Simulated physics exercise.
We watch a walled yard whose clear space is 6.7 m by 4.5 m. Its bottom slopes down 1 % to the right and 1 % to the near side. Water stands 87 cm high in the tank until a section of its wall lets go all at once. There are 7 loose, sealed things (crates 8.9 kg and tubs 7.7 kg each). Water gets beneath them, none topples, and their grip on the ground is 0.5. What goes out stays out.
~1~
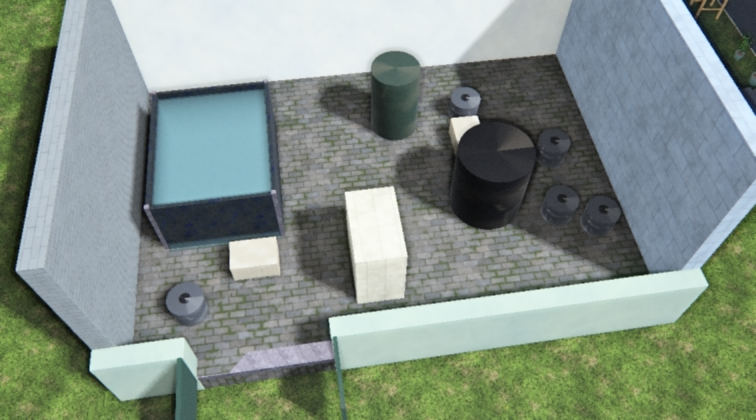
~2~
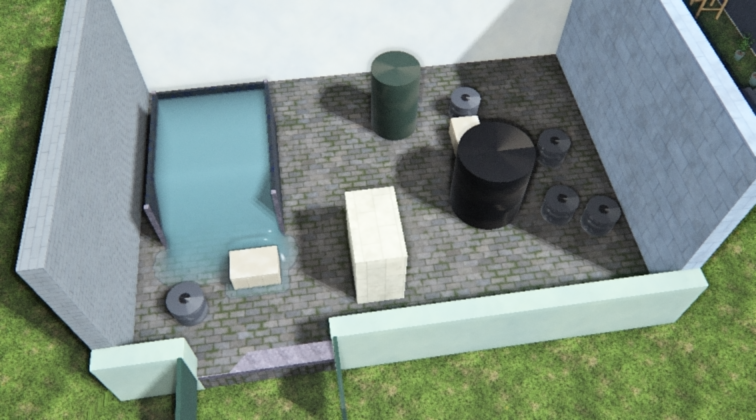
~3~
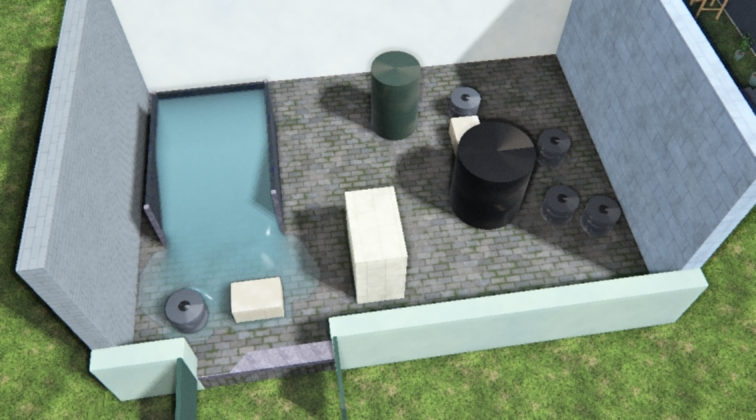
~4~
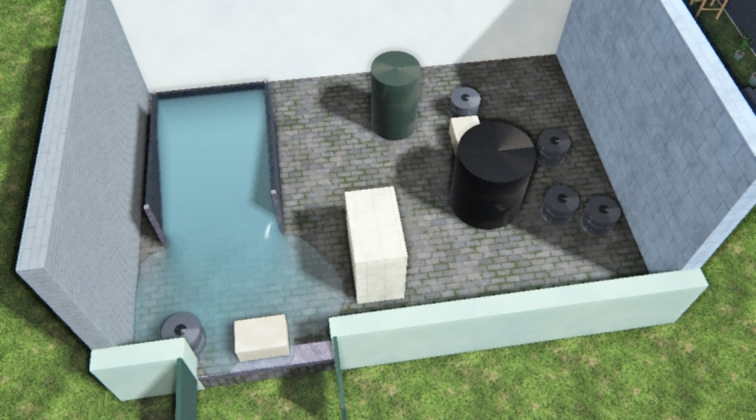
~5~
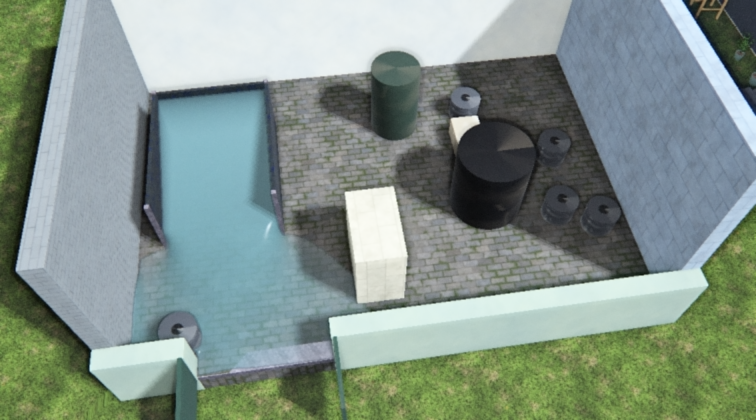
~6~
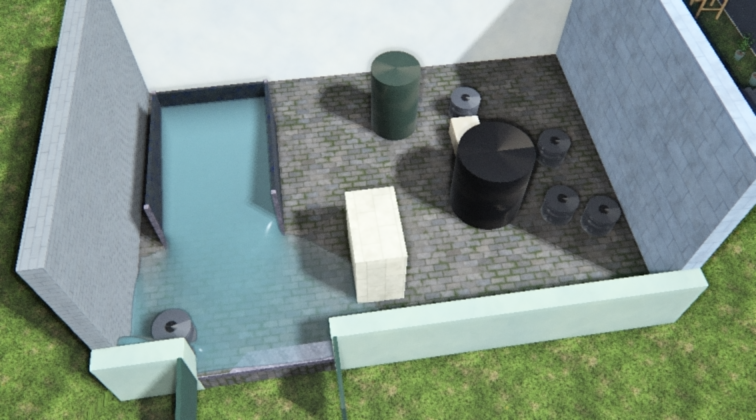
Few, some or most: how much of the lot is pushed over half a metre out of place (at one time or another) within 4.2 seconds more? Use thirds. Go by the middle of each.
It is under a third.
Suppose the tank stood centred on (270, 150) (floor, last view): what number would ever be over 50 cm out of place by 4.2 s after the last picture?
In that case 4 of them.
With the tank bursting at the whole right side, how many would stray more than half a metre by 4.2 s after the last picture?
Then 4.
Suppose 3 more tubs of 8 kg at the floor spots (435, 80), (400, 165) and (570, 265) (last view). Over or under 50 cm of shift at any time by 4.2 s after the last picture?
In that order: Short of it, under, more.
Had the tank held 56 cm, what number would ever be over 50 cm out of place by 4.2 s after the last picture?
Then 2.
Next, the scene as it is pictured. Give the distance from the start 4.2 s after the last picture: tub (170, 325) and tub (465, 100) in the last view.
In turn: Gone out, 0 cm.
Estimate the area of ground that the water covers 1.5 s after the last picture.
Some 11.5 m2.
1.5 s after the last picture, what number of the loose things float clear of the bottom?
0 of them.
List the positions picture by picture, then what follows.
In the first picture, a tub at (185, 298) rests on the ground; a crate at (253, 253), on the bottom; 2.8 m2 under water; 0 of 7 have shifted.
In the second picture, a tub at (185, 298) rests on the ground; a crate at (254, 262), on the bottom, 15 cm from its start; 3.7 m2 under water; 1 of 7 have shifted.
In the third picture, a tub at (184, 306), on the bottom, 10 cm from its start; a crate at (256, 295) rests on the ground, 62 cm from its start; 5.0 m2 under water; 2 of 7 have shifted.
In the fourth picture, a tub at (180, 330), on the bottom, 43 cm from its start; a crate at (260, 333), on the bottom, 113 cm from its start; 6.7 m2 under water; 2 of 7 have shifted.
In the fifth picture, a tub at (178, 329), afloat, 43 cm from its start; a crate is out of sight; water covers 7.4 m2; 2 of 7 have shifted.
In the sixth picture, a tub at (171, 327), afloat, 44 cm from its start; a crate is out of sight; 7.6 m2 under water; 2 of 7 have shifted.
Then, 0.4 s after the last picture 1 of 7 are over 50 cm from their spots; 1 afloat.
Then, 1.5 s after the last picture 2 of 7 are over 50 cm from their spots; 0 afloat.
Then, 2.8 s after the last picture 2 of 7 are over 50 cm from their spots; 0 afloat.
Then, 4.2 s after the last picture 2 of 7 are over 50 cm from their spots, and 2 have been at some point; 0 afloat.
